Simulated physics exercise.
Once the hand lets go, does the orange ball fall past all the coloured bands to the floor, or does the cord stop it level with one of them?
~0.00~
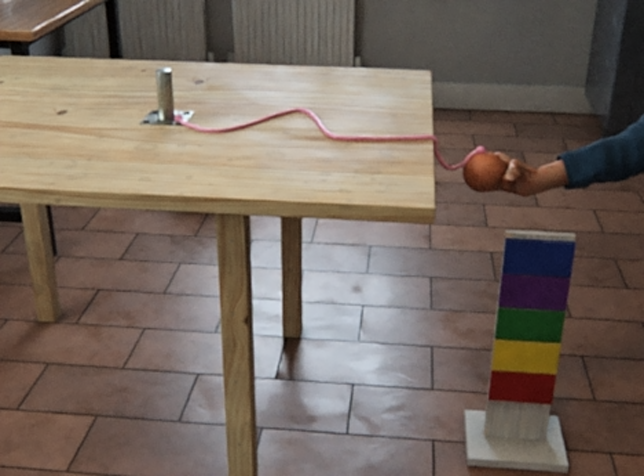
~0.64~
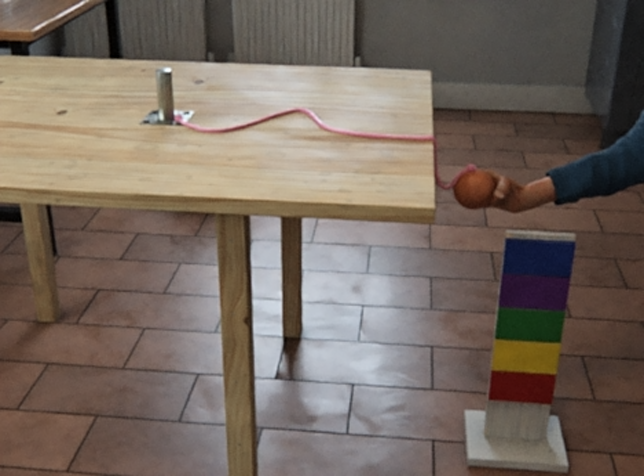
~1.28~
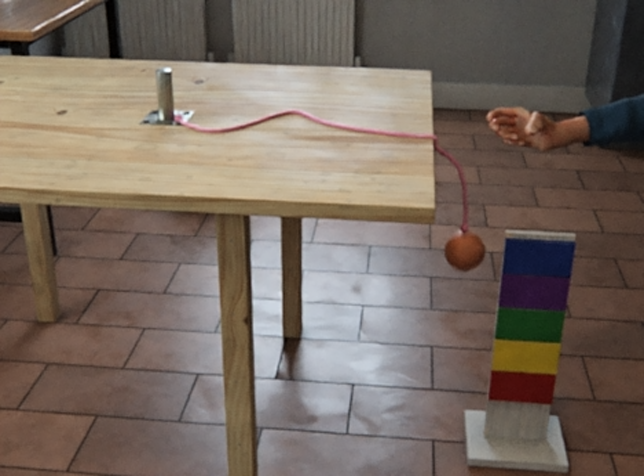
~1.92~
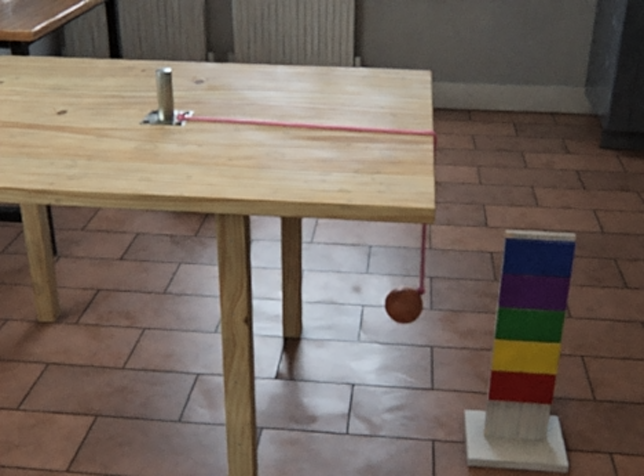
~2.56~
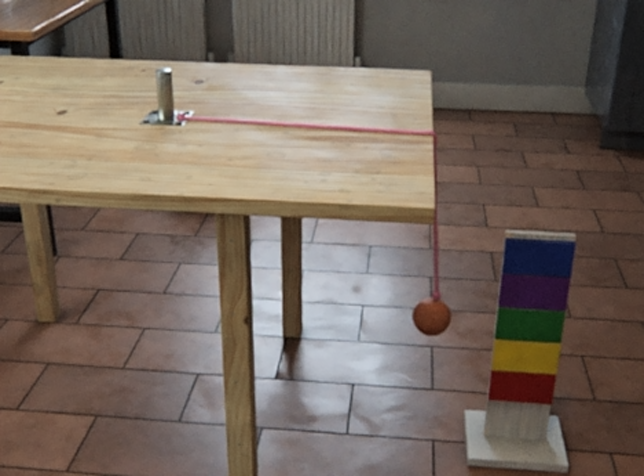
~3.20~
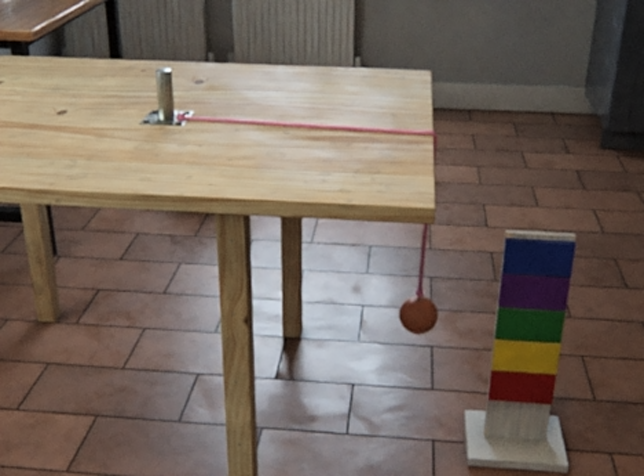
The cord stops it, and the orange ball hangs off the end of the table with its middle level with the green band.
